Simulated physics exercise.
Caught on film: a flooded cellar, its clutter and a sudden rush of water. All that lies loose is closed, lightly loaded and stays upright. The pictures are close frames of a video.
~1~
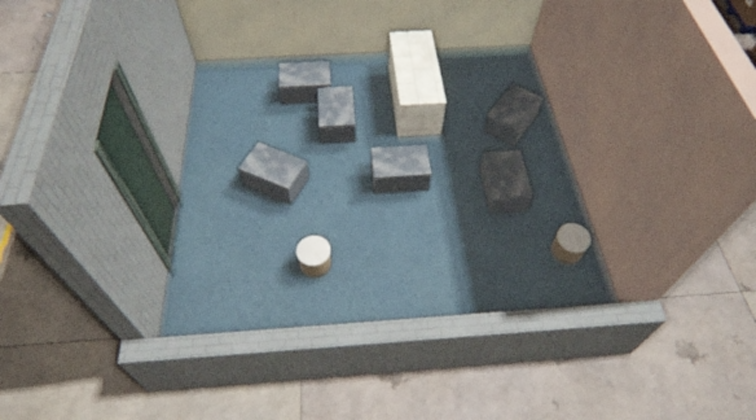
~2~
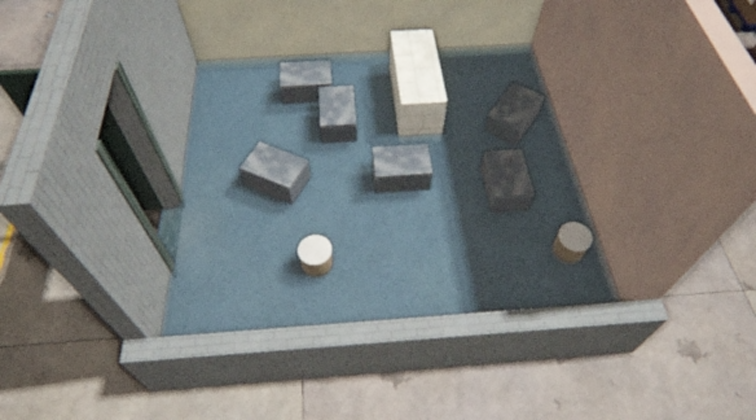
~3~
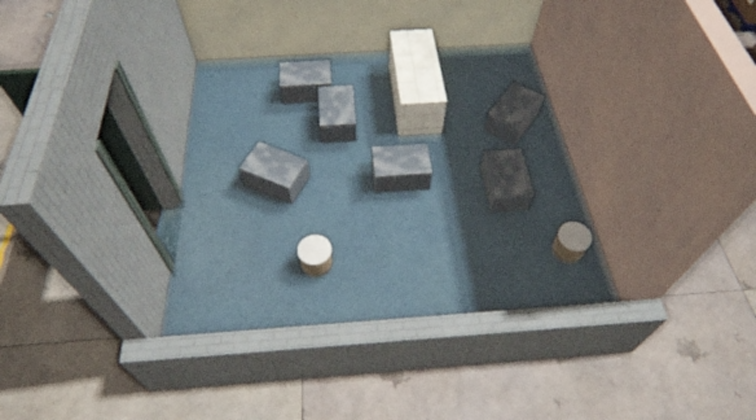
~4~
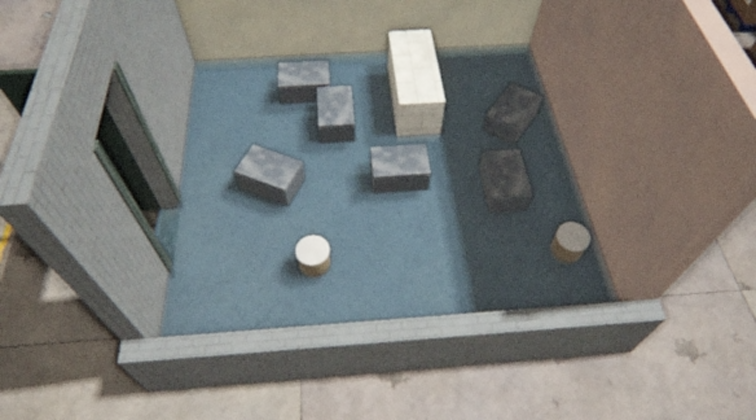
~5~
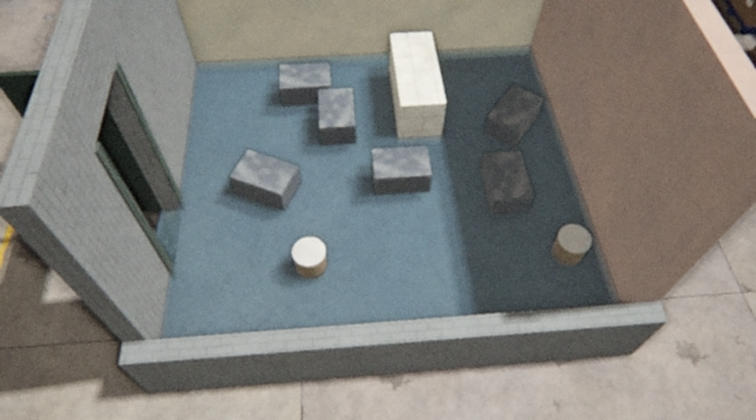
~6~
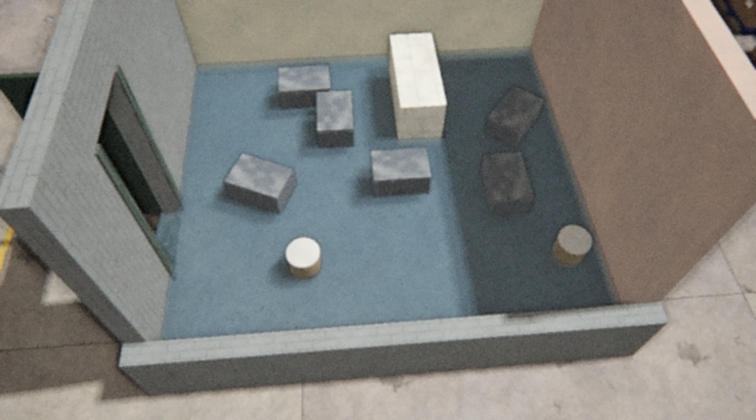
A flooded cellar's green door opens, then a grey crate and white pail drift slightly left.
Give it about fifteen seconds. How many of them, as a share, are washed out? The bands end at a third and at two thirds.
It is less than a third.
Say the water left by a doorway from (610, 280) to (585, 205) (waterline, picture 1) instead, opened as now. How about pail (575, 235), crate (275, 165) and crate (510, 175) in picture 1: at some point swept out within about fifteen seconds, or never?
One after the other: Gone, inside, through.
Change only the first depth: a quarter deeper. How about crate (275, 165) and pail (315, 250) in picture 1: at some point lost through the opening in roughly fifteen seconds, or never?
As listed: Carried outside, out.
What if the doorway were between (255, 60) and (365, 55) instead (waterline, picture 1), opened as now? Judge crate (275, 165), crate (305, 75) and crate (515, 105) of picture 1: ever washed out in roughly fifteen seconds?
In turn: Carried outside, washed out, no.
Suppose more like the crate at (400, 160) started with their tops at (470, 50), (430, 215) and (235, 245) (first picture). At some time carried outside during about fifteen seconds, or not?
As listed: Kept in, kept in, gone.
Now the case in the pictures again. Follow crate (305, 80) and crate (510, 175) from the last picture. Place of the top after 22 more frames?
Around (273, 101) and (472, 195).
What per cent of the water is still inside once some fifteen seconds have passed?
Close to 70 %.
A moment on, 0 of 8 are out; 8 afloat.
Next, 1 of 8 are out; 7 afloat.
Later, 2 of 8 are out; 6 afloat.
In the end, 2 of 8 are out; 6 afloat.
